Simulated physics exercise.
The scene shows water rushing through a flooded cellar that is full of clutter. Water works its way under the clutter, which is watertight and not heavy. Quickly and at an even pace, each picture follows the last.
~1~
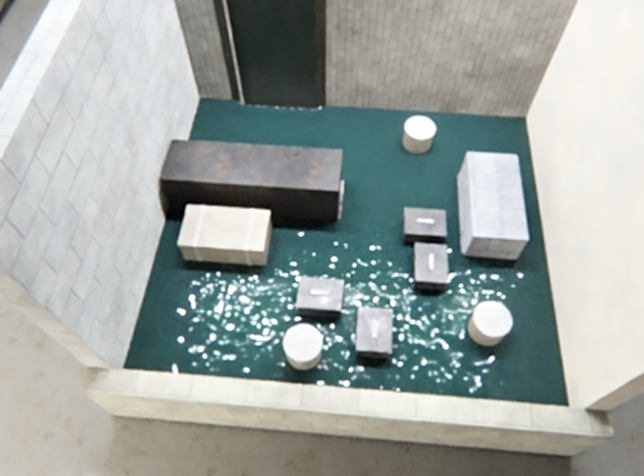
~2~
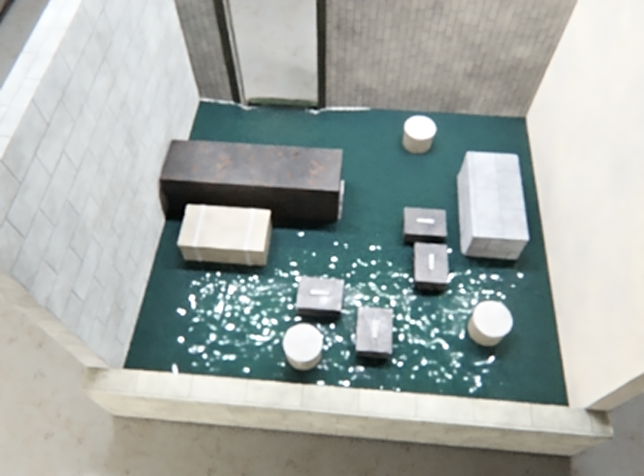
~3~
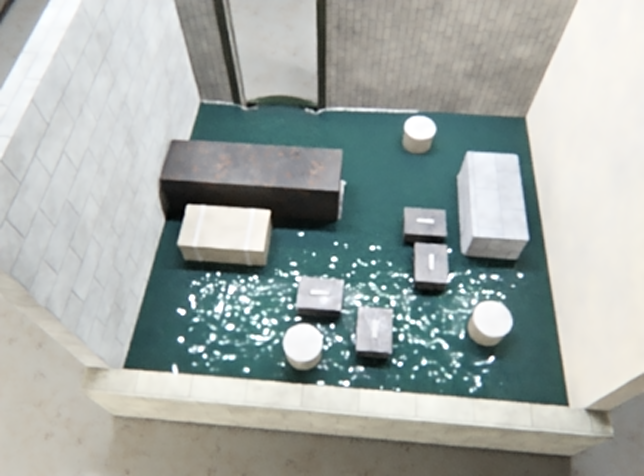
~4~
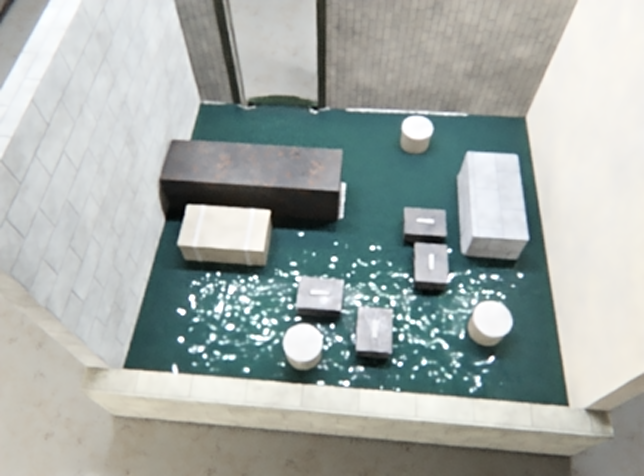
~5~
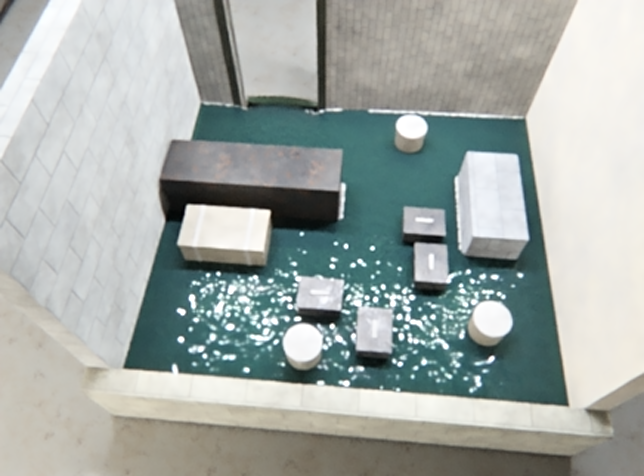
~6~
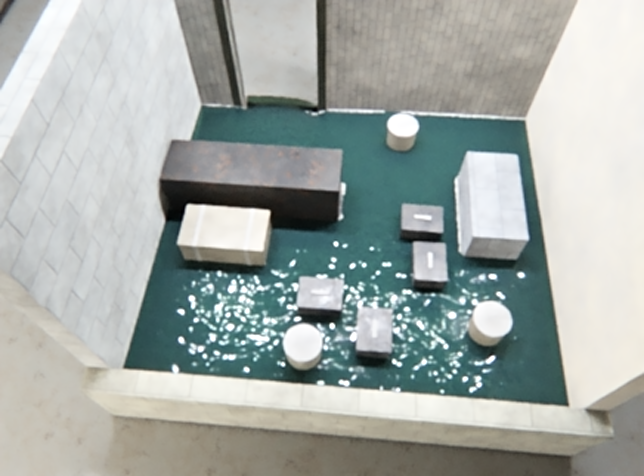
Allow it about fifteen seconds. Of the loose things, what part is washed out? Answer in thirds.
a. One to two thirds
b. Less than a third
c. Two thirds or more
The answer is a.
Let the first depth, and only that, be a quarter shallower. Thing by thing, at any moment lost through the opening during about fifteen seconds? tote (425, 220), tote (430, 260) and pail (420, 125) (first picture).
One after the other: Swept away, swept away, swept away.
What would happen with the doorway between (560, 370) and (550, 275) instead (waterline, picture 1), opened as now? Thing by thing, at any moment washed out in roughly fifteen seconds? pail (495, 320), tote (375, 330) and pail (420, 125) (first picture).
The three come to escape, escape and no escape, in that order.
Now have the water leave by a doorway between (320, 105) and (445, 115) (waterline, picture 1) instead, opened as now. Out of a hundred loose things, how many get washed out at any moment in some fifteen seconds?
Close to 60 percent, more or less.
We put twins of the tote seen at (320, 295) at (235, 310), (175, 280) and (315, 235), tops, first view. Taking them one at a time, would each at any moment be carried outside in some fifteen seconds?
In order: Never leaves, never leaves, leaves the room.
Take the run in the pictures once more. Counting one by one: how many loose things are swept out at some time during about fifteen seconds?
Count: 3.
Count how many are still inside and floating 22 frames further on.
The answer is 5.
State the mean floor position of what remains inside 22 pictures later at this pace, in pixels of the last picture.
Mean position: About (351, 242).
A moment on, 0 of 8 are out; 8 afloat.
Next, 1 of 8 are out; 7 afloat.
Later, 2 of 8 are out; 5 afloat.
In the end, 3 of 8 are out; 5 afloat.
